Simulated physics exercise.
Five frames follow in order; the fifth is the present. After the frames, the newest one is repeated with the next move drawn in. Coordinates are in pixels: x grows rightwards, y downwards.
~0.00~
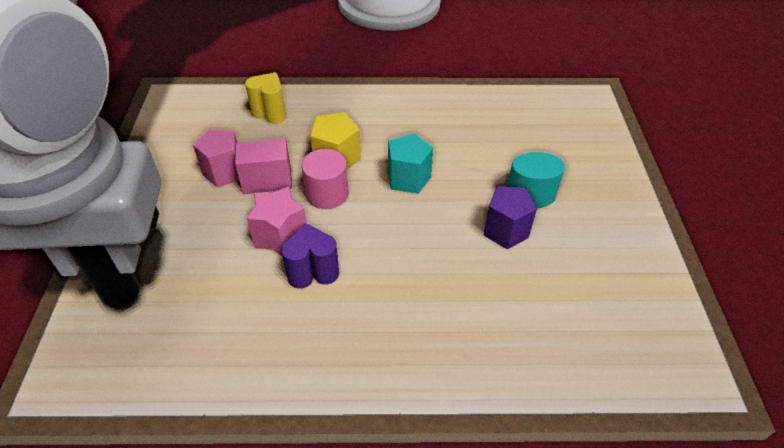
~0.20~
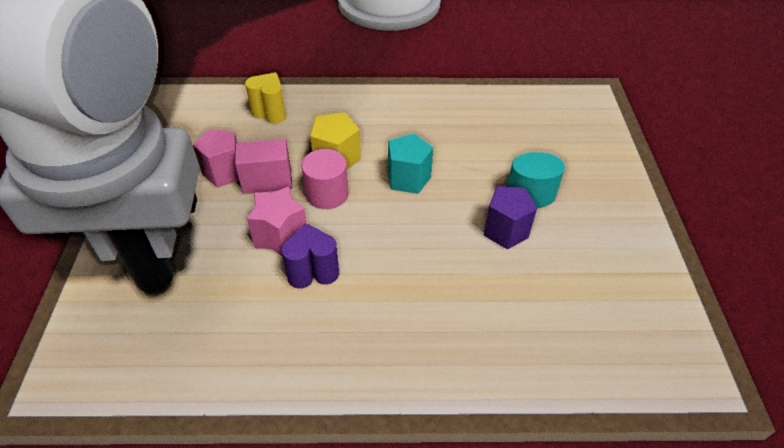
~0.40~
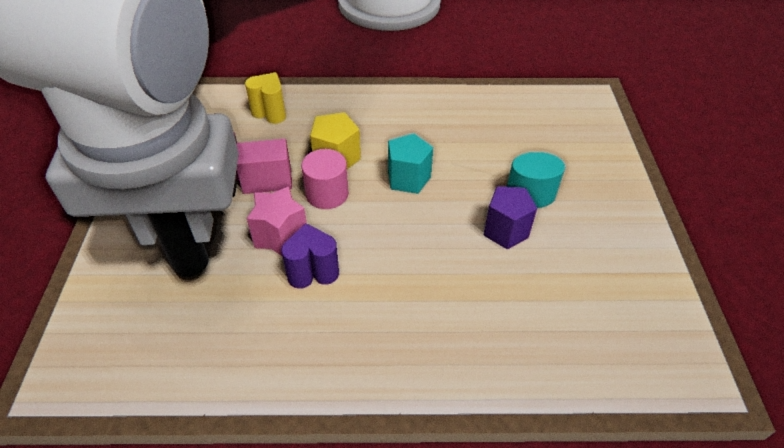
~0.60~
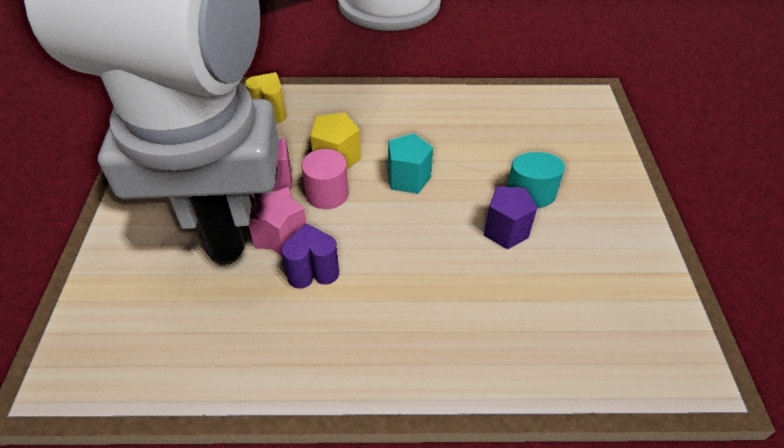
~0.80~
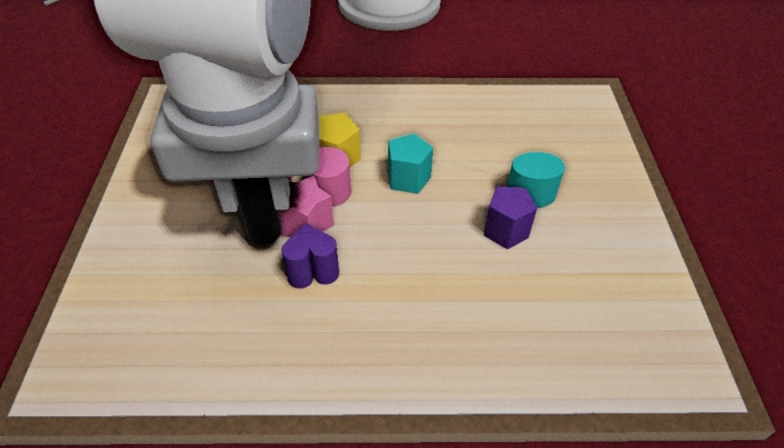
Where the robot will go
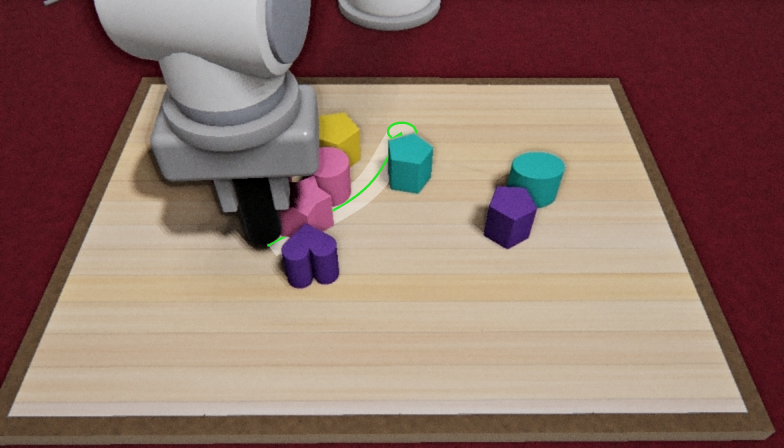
Robot arm sliding a black-tipped stick rightward across a wooden board of coloured blocks, nudging a pink star block to the right.
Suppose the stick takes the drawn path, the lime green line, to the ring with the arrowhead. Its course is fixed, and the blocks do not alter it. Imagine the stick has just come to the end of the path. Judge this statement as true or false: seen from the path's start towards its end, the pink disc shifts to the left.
This is true.
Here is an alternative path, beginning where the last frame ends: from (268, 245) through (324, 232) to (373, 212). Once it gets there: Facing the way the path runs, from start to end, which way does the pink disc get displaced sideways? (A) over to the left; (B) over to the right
Letter A.
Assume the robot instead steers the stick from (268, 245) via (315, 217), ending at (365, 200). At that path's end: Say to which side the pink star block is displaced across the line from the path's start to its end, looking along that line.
Facing the way the path runs, start to end, you'll find the pink star block has shifted right.
The line goes from (268, 245) via (332, 211) and (379, 173), ending at (402, 132).
On the path given first. One third of the way, stick at (331, 197); pink star block at (367, 181), turned 65° clockwise; pink disc at (367, 146); yellow pentagonal block at (335, 123), turned 10° anticlockwise.
Two thirds of the way, stick at (379, 159); pink star block at (391, 174), turned 115° clockwise; pink disc at (386, 119); yellow pentagonal block at (335, 123), turned 10° anticlockwise; turquoise pentagonal block at (416, 145), turned 25° clockwise.
At the end, stick at (402, 118); pink star block at (391, 174), turned 115° clockwise; purple heart block unmoved; pink disc at (399, 81); yellow pentagonal block at (335, 123), turned 10° anticlockwise; turquoise pentagonal block at (416, 145), turned 25° clockwise.
